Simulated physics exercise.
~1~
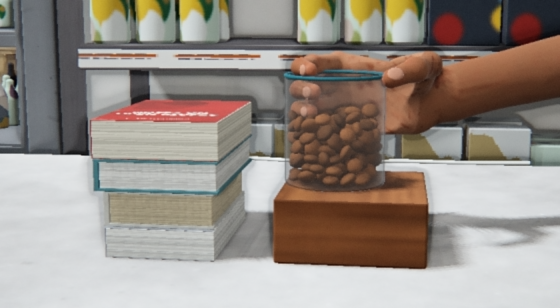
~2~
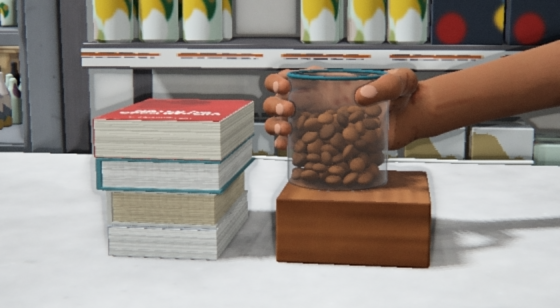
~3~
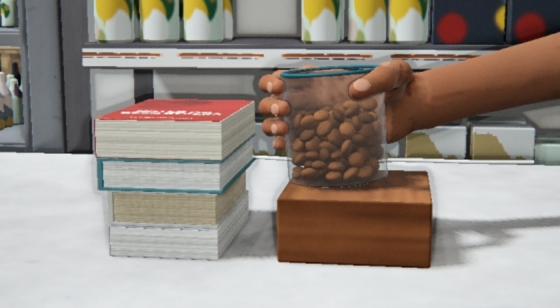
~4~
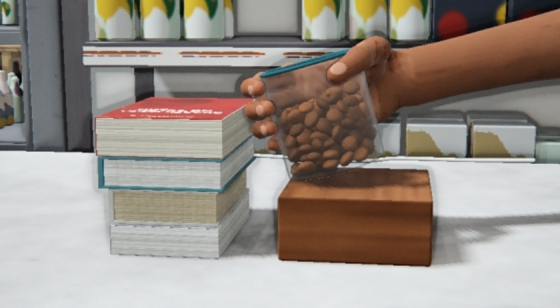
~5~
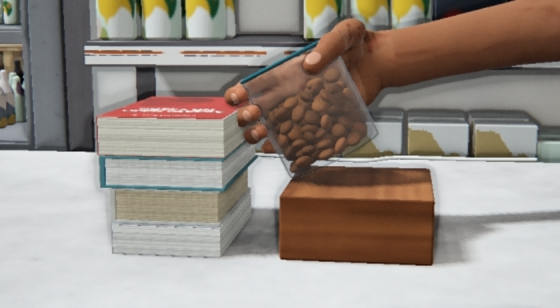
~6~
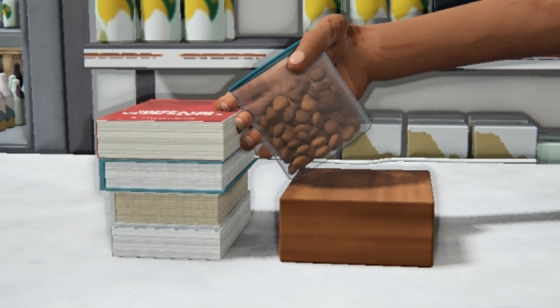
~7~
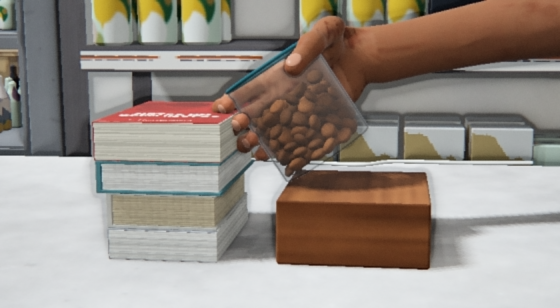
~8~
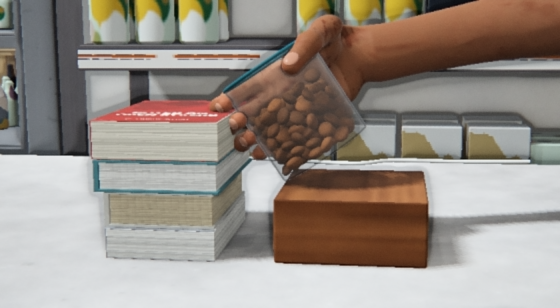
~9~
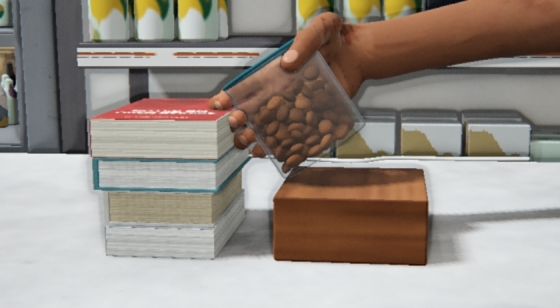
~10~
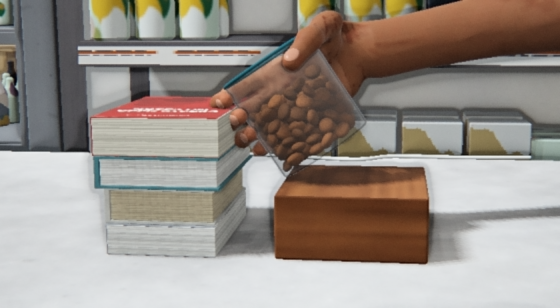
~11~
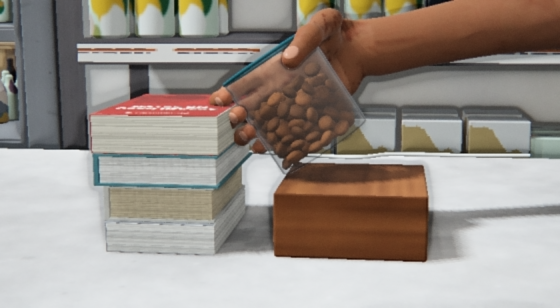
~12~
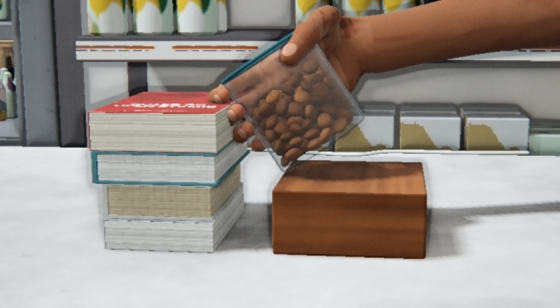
A clear container partly filled with brown, almond-like pieces stands upright on a wooden block until a hand grips it, lifts it slightly and tilts it left toward a stack of books. It ends leaning against the stack, still held, with the contents inside.
